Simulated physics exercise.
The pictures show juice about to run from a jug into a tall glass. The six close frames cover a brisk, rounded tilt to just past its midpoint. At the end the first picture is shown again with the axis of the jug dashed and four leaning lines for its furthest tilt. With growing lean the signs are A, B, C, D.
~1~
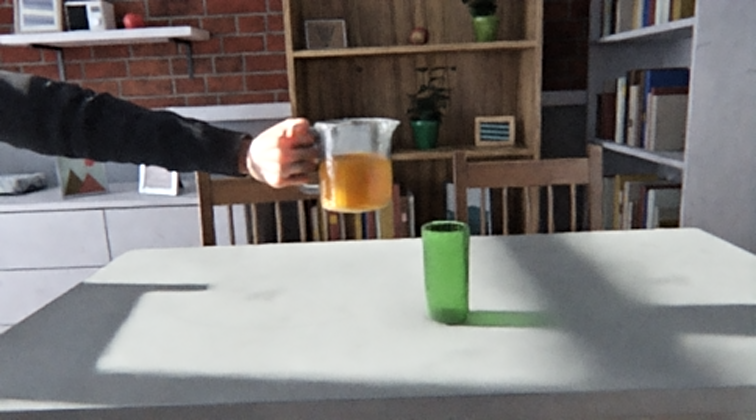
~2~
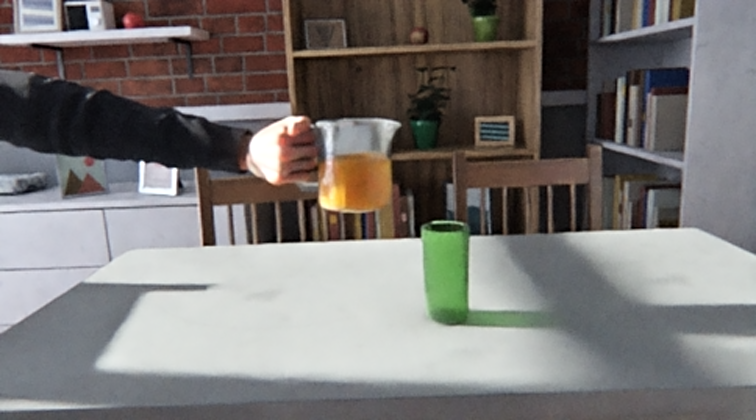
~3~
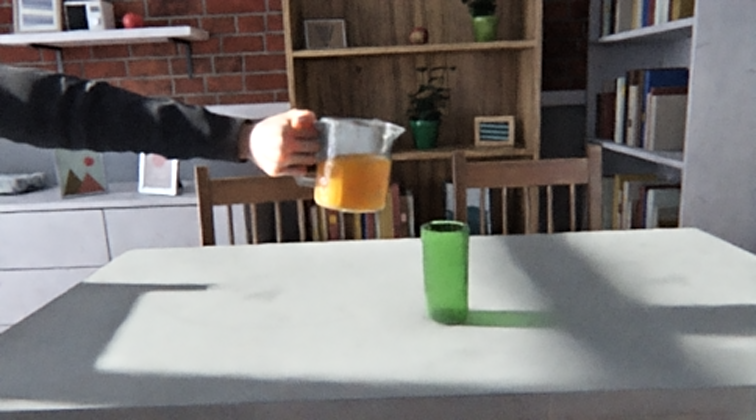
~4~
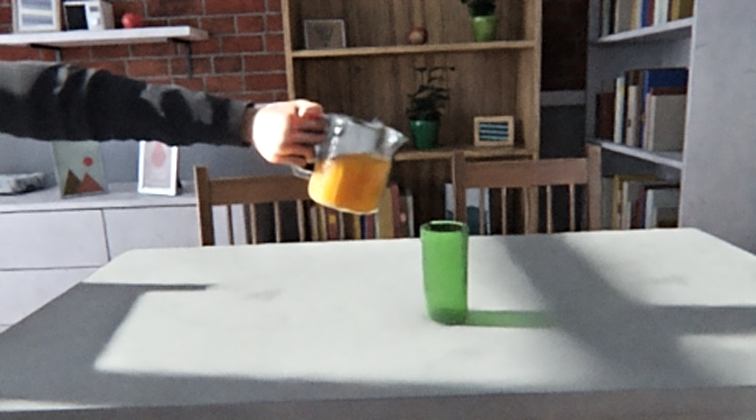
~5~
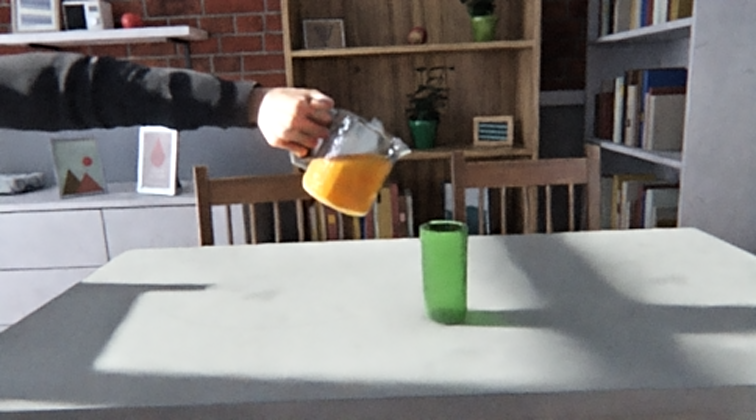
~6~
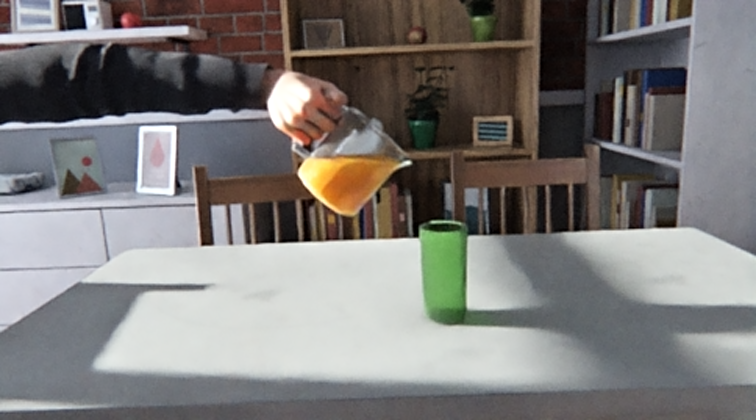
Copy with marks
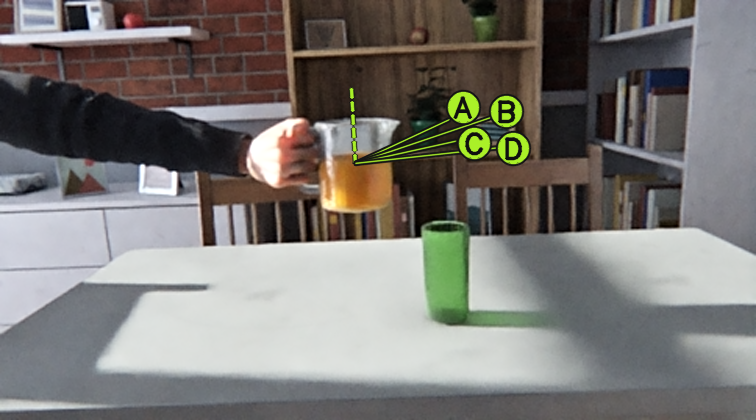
A hand at the end of a dark-sleeved arm, reaching in from the left, holds a clear jug of orange juice nearly level, then tilts it steadily rightward, its lip lowering while the juice stays inside. Below and to the right, a tall green glass stands on a pale, partly shadowed table. The still camera faces a room with wooden chairs, bookshelves, plants and a brick wall.
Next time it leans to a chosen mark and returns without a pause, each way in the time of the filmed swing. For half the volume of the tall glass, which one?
The best mark is A.
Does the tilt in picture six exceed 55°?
No.
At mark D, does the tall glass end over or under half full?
Over.
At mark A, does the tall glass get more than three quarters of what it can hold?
No, less.
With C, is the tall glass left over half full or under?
Over half.
On the marked copy, A at (449, 119); B at (490, 117); C at (455, 141); D at (496, 147).
With A, the tall glass ends with about 50 % of what it can hold.
With B, the tall glass ends with about 69 % of what it can hold.
With C, the tall glass ends with about 85 % of what it can hold.
With D, the tall glass ends with about 93 % of what it can hold; 5 % of the juice is spilt.
